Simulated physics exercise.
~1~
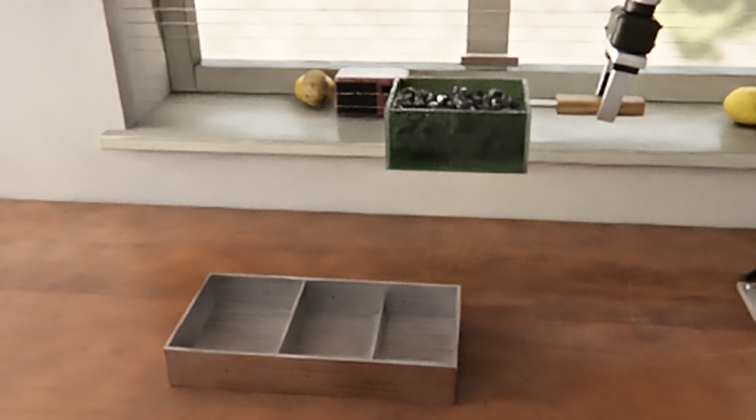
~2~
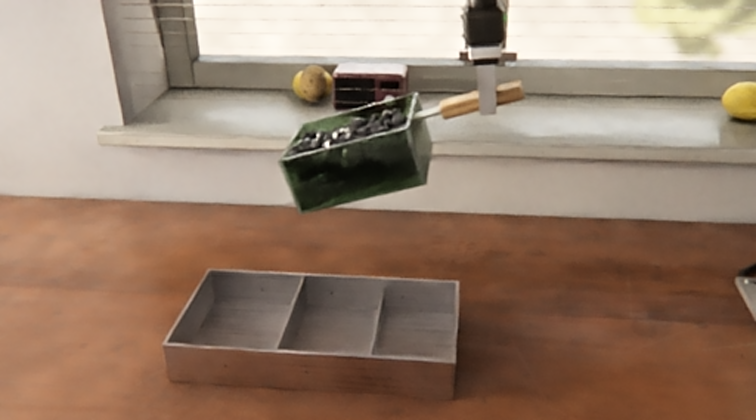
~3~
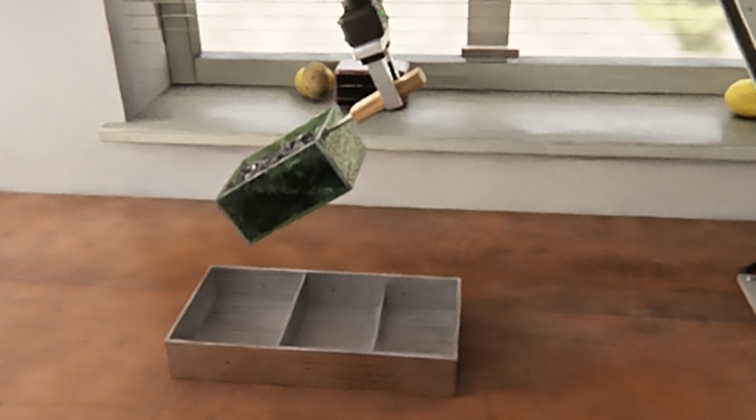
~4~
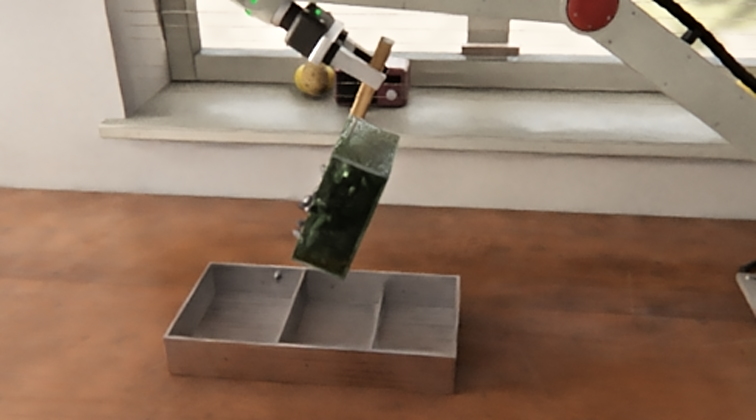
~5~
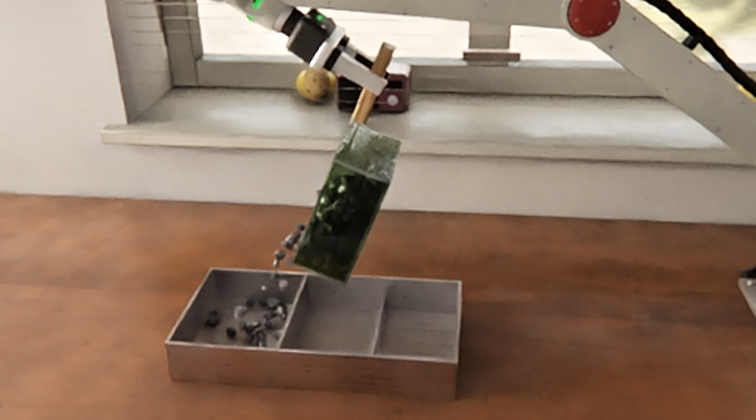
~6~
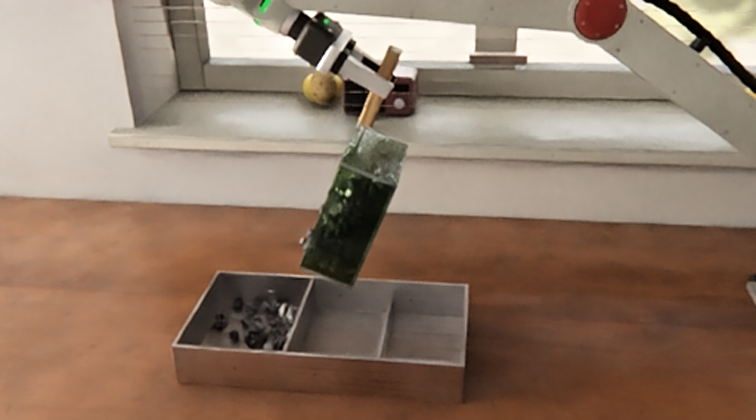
On a wooden table by a window, a robot arm carried a green box of small dark pebbles left over a grey divided tray and tipped it steeply, spilling some into the left section, where they lay scattered while the box stayed tilted above.
